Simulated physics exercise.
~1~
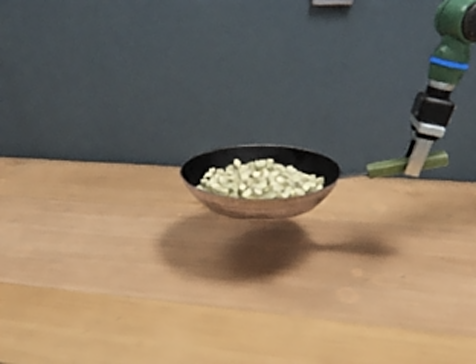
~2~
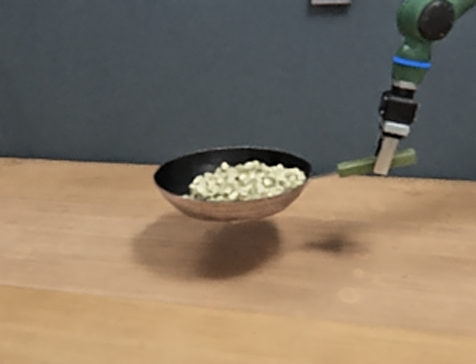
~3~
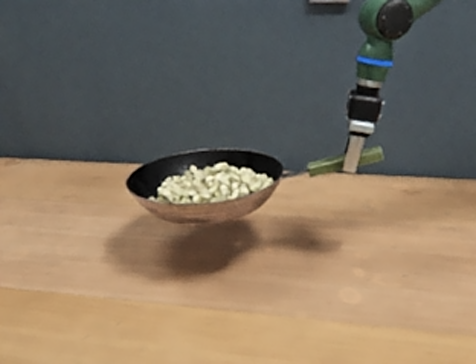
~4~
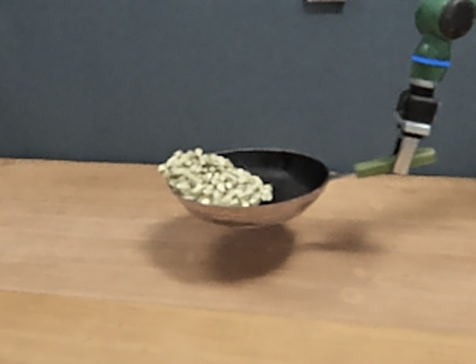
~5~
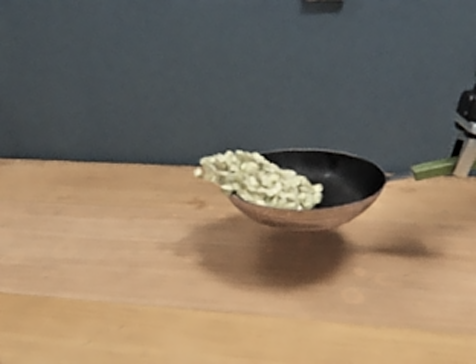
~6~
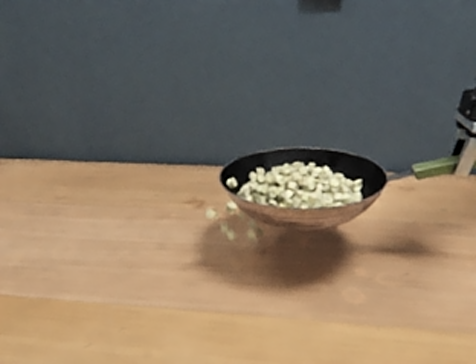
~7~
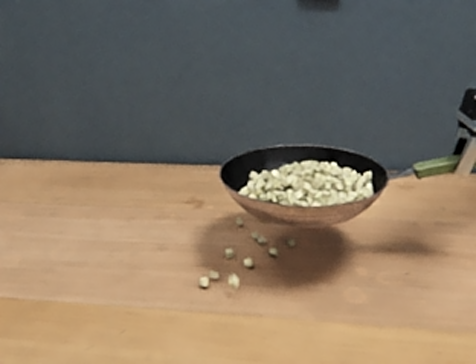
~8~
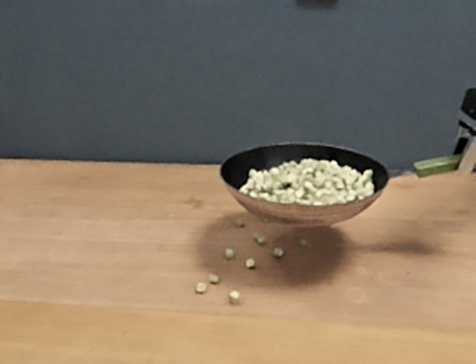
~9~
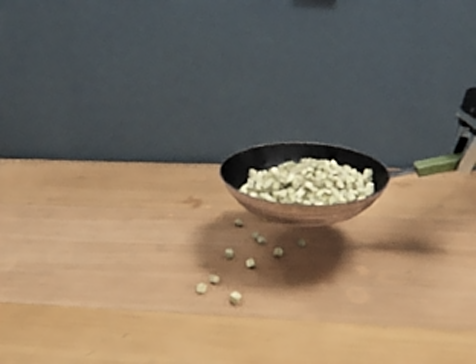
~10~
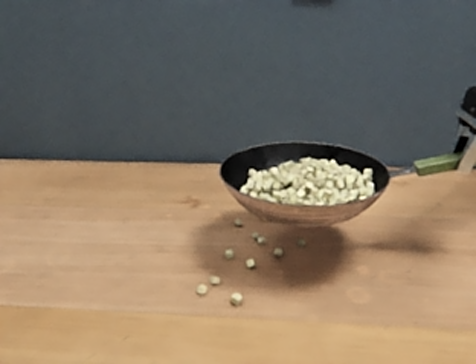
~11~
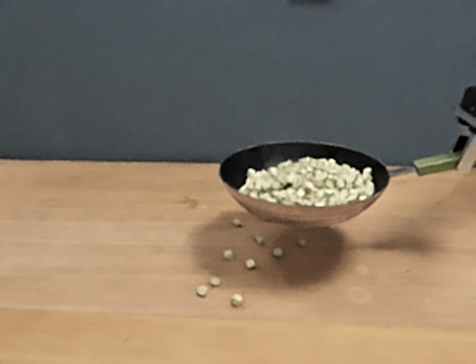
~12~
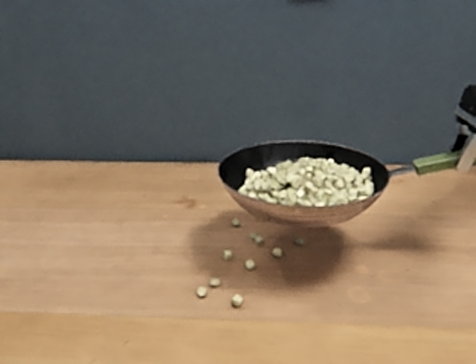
A wooden tabletop stands before a dark blue-grey wall, seen from the front and slightly above. A green and black robot arm at the right grips the green handle of a dark-lined, copper-coloured frying pan, held just over the table and heaped with pale green vegetable dice. The arm carries the pan left, then swings it back to the right, and the dice surge up over the left rim. Most slide back as the pan stops, but a few drop and scatter on the wood. The pan then stays still, nearly all its load inside.
